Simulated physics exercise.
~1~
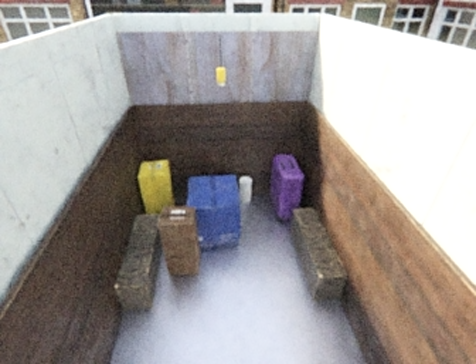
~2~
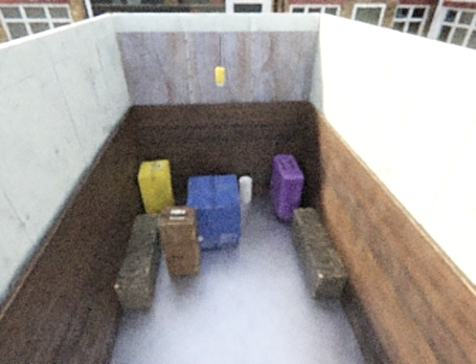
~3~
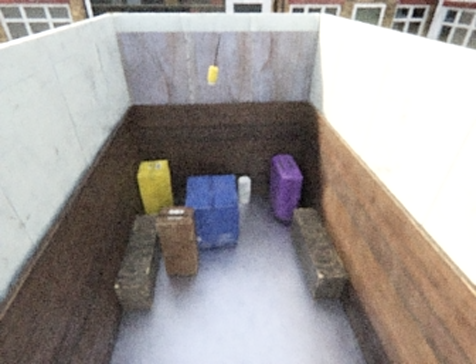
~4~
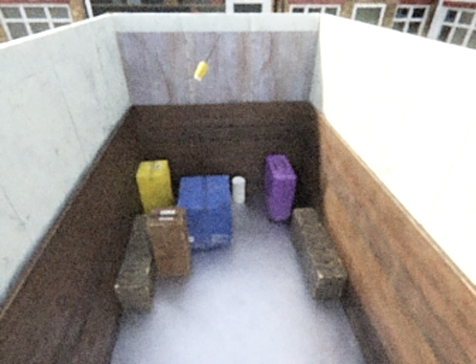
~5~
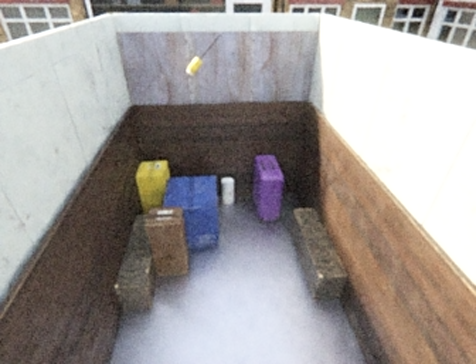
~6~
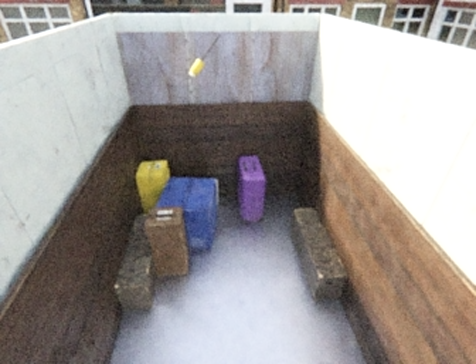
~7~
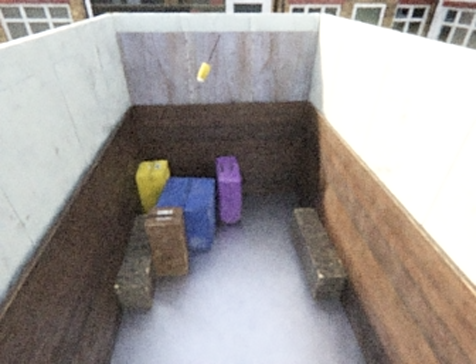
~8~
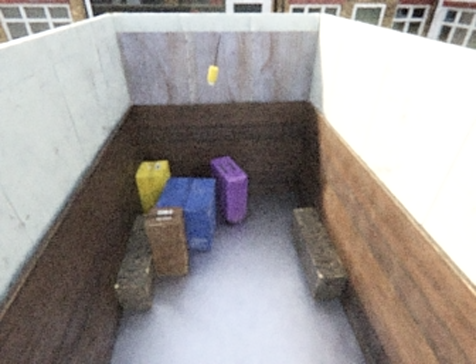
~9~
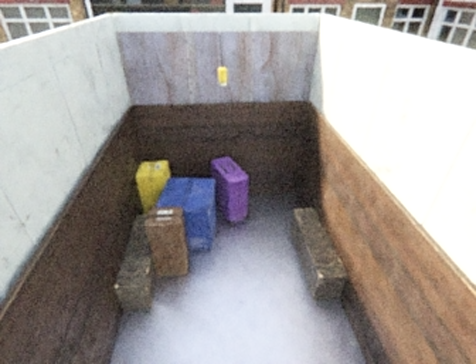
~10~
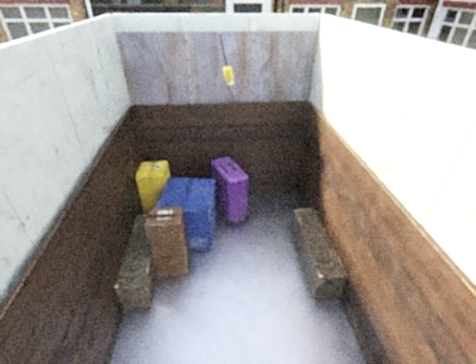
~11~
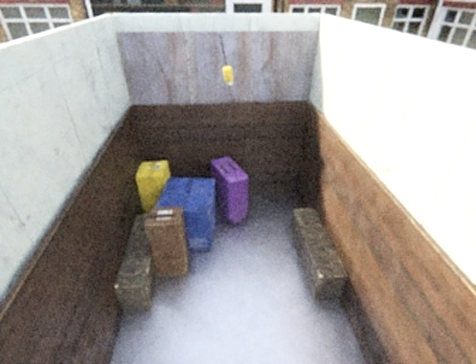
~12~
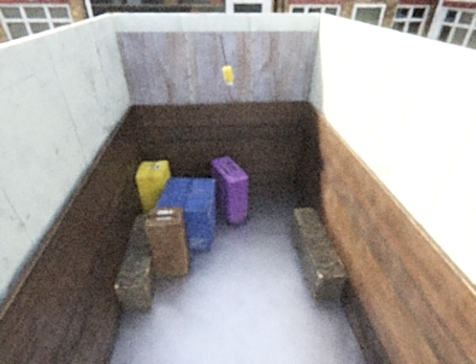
The purple case slid left across the van's load bay along with the blue box and white canister, while the hanging lamp swung left and back, and it ended up beside the blue box, the canister out of sight and the yellow box still standing back left.
